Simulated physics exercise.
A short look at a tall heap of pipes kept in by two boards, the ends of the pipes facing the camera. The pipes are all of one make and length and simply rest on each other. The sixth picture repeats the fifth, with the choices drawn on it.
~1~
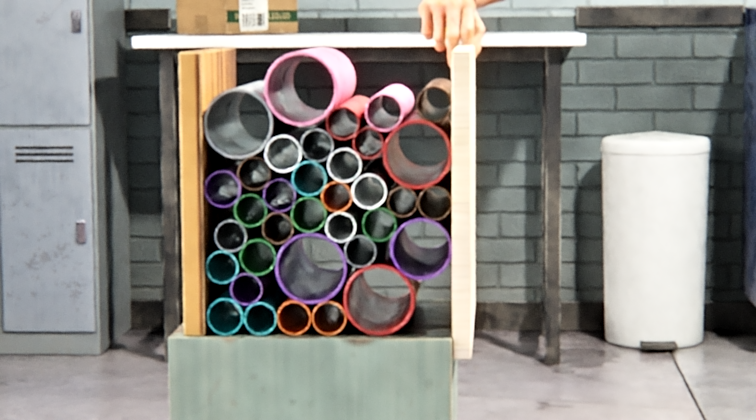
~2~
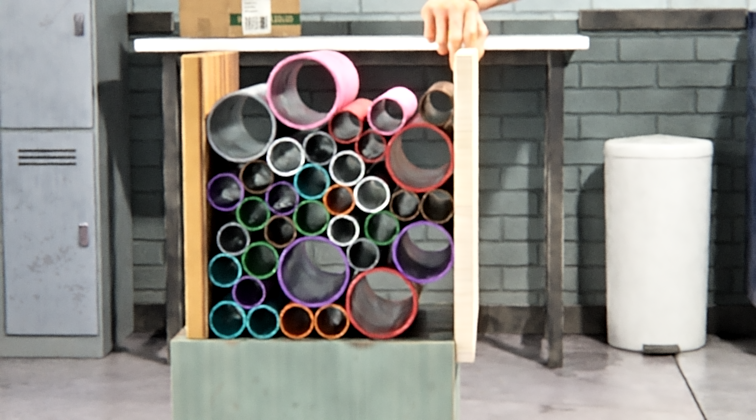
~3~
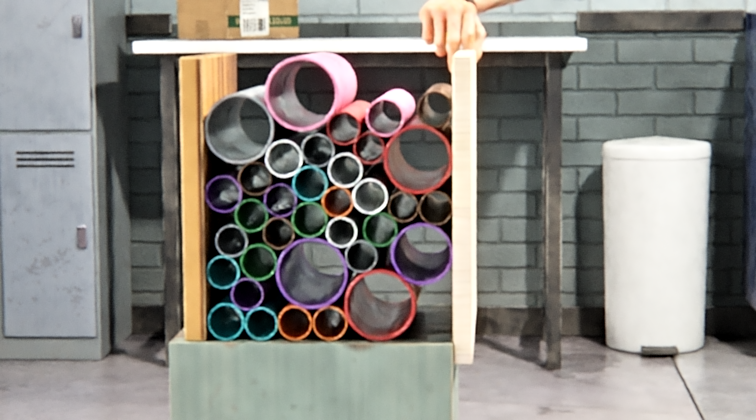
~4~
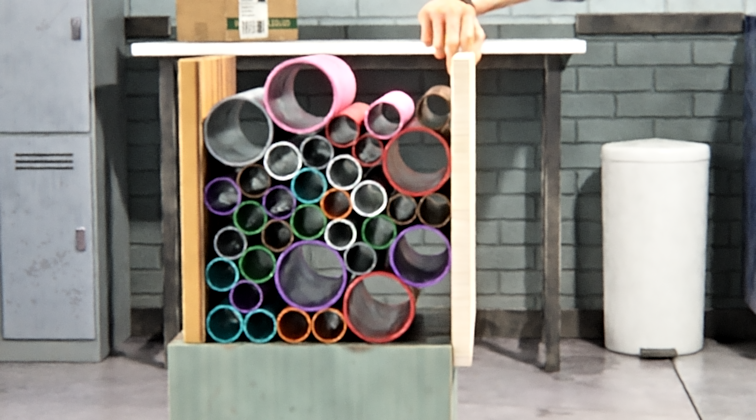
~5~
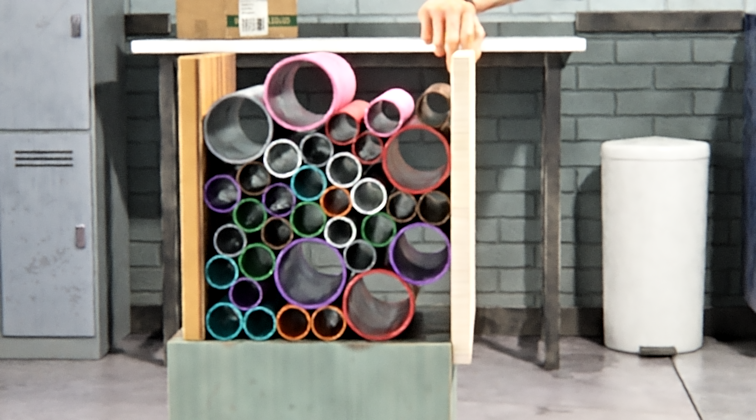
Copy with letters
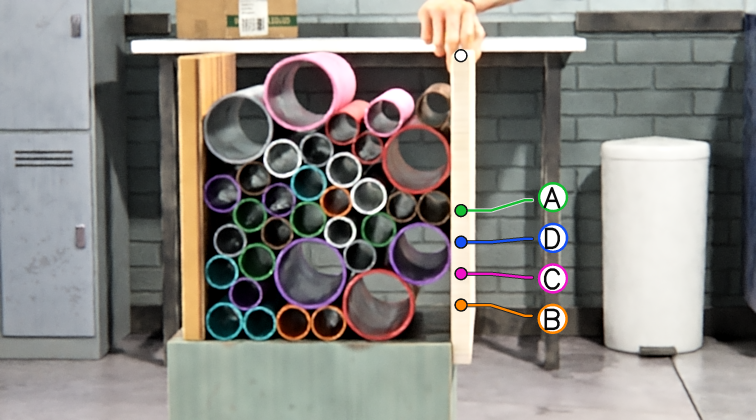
A hand resting on top of the right board beside a still heap of colourful pipes stacked between two upright boards.
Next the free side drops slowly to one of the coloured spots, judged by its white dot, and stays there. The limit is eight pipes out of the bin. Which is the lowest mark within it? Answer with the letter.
Lower it to A and no more.
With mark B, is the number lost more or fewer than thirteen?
It loses more than thirteen.
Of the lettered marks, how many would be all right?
The number is one.
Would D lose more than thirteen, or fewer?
At D, fewer than thirteen.
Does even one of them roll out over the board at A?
At A: Yes.
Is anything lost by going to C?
Yes, at C.
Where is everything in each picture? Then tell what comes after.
In the first picture, a green pipe (258, 257); a brown pipe (278, 228); a green pipe (251, 210).
In the second picture, a green pipe (254, 213); a red pipe (372, 146).
In the third picture, a brown pipe (435, 109); side board (466, 195).
In the fourth picture, a turquoise pipe (225, 324); a purple pipe (311, 275).
In the fifth picture, a green pipe (258, 262); a brown pipe (277, 233); a green pipe (251, 215).
On the copy, A at (461, 211); B at (461, 305); C at (461, 273); D at (461, 242); the white dot at (461, 55).
On A. First, top of the board (452, 138).
Then, top of the board (452, 210).
Finally, top of the board (452, 210), about four out over the board.
By contrast, B more than eight out over the board; C more than eight out over the board; D nine out over the board.
